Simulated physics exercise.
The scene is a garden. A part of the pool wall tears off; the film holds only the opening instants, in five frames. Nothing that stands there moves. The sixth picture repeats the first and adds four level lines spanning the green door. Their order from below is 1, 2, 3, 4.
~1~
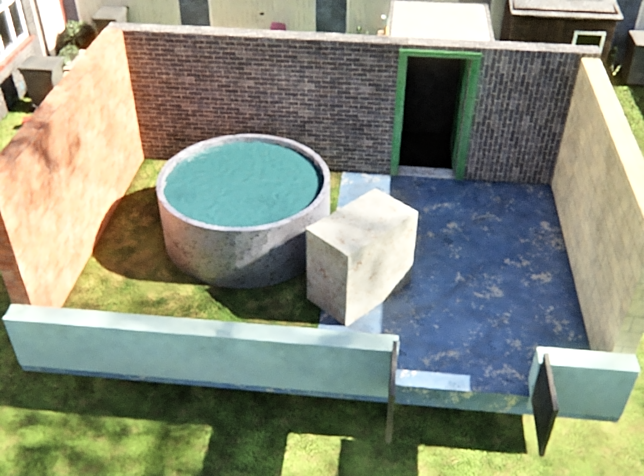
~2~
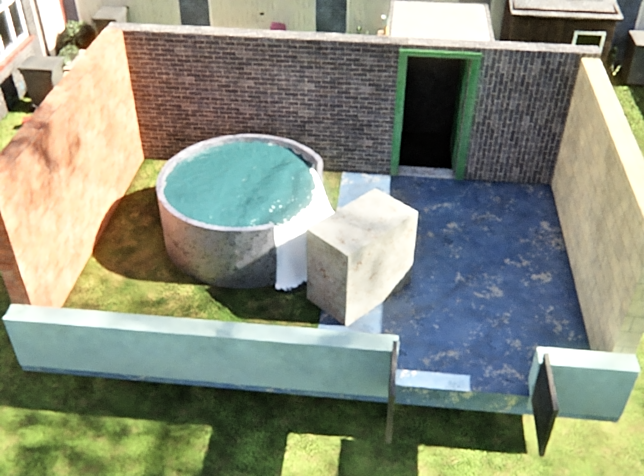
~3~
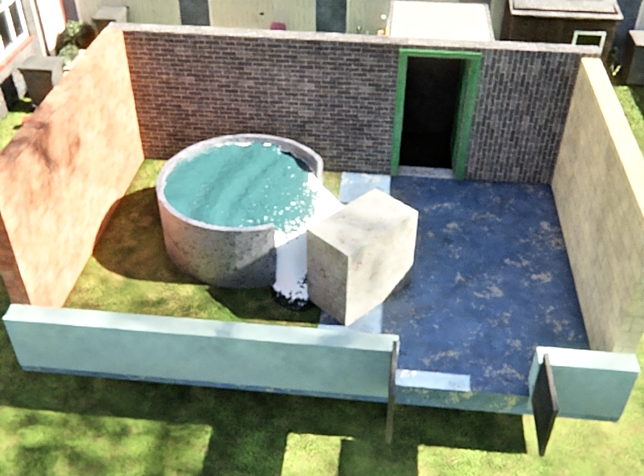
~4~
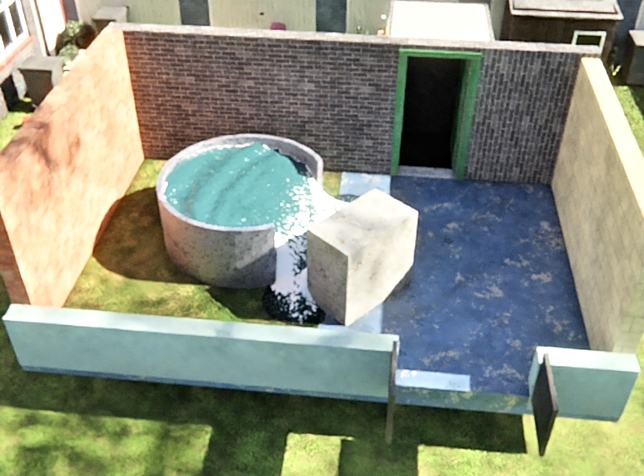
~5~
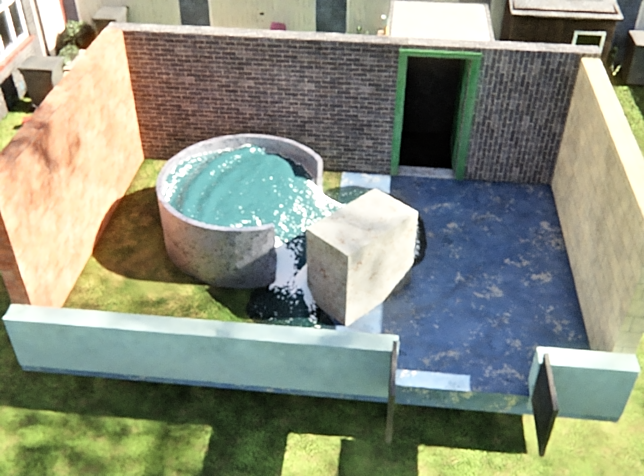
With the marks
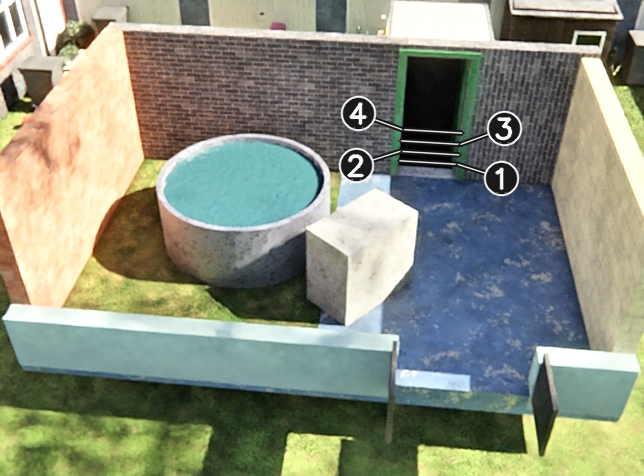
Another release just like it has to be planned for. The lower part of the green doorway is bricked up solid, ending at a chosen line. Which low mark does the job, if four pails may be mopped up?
That is line 1.
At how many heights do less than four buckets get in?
All of them.
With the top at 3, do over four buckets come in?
No, not at all.
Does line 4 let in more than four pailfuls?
No, that is safe.
On the marked copy, 1 at (428, 162); 2 at (429, 153); 3 at (430, 142); 4 at (432, 131); from the bottom up 1, 2, 3, 4.
If 1 is chosen, a bucket or two gets in.
If 2 is chosen, nothing gets over.
If 3 is chosen, nothing gets over.
If 4 is chosen, nothing gets over.
